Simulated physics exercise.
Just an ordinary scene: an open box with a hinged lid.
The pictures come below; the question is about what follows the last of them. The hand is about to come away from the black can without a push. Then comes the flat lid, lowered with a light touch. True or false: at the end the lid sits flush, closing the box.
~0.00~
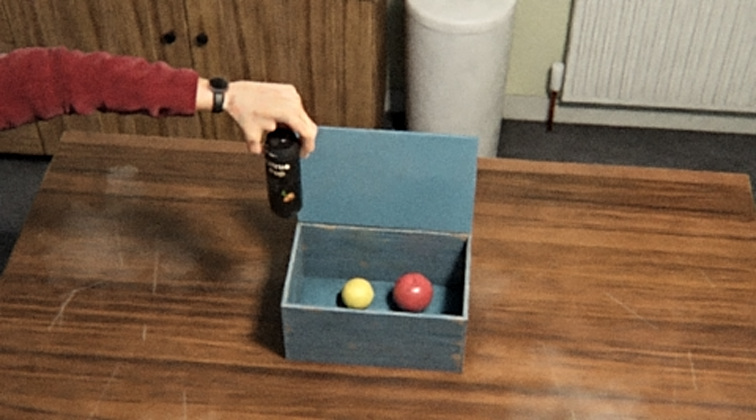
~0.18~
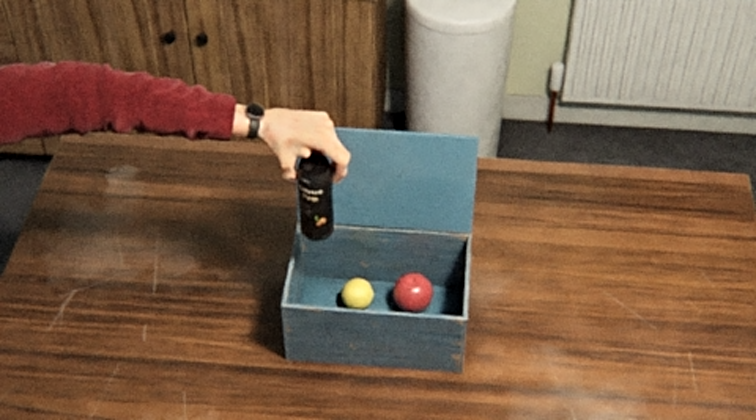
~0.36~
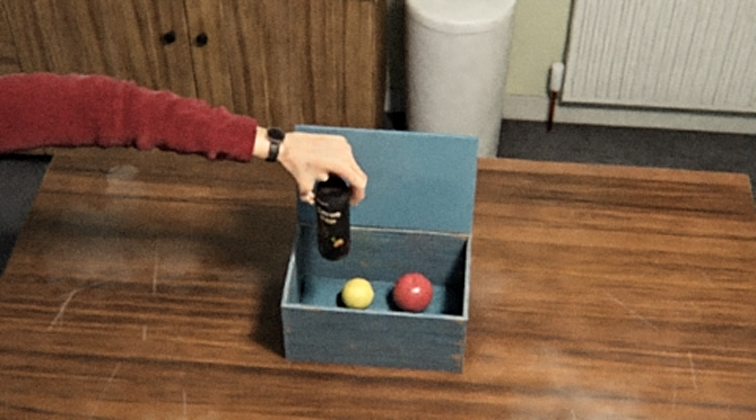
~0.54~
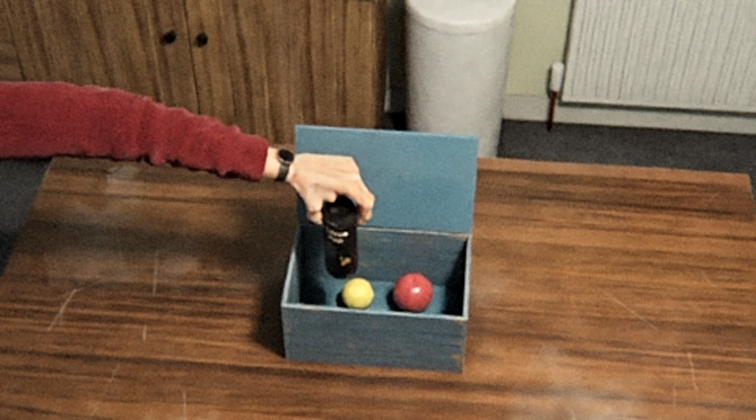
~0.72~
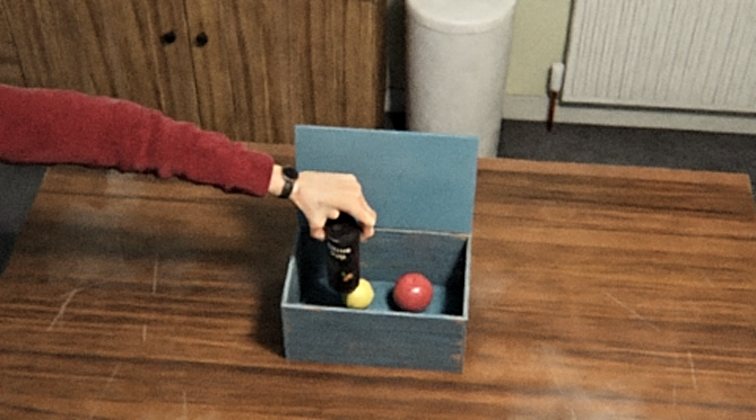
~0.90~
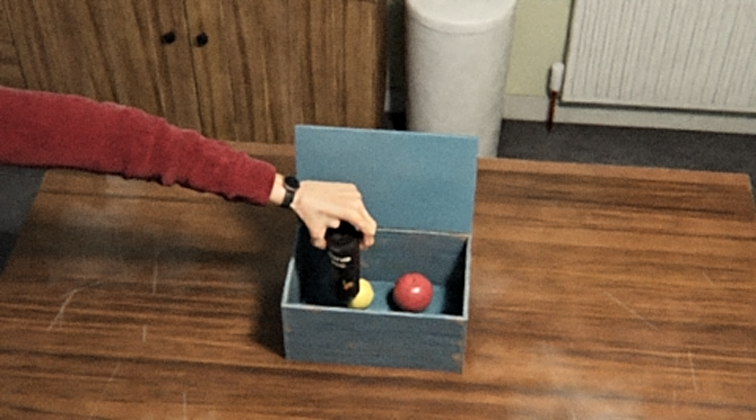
True.
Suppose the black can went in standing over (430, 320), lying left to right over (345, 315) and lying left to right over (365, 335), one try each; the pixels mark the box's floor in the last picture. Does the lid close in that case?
With the first placement the lid remains open; with the second, it ends up closed; with the third, it ends up closed.
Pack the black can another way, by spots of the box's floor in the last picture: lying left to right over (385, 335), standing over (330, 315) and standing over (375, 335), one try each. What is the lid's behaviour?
The lid lowers completely the first try, is kept from lowering the second try and is kept from lowering the third try.
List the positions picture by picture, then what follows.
Still above its spot; black can (284, 175); yellow lemon (357, 295), in the first picture.
Still above its spot; black can (316, 199); yellow lemon (357, 295), in the second picture.
Still above its spot; black can (333, 221); yellow lemon (357, 295), in the third picture.
Still above its spot; black can (341, 240); yellow lemon (357, 295), in the fourth picture.
Still above its spot; black can (344, 256), in the fifth picture.
Put in, still held; black can (344, 265), in the sixth picture.
By 1.80 s, lid starting down; black can on its side near (339, 314); yellow lemon moved about its own width; red apple moved a little.
By 2.70 s, lid 46° above the rim; black can on its side near (338, 314); yellow lemon moved about its own width; red apple moved about its own width.
When it is over (3.8 s), lid shut; lying over in the box, black can; moved from the start, yellow lemon and red apple. End places, in pixels of the last picture, black can near (337, 313).
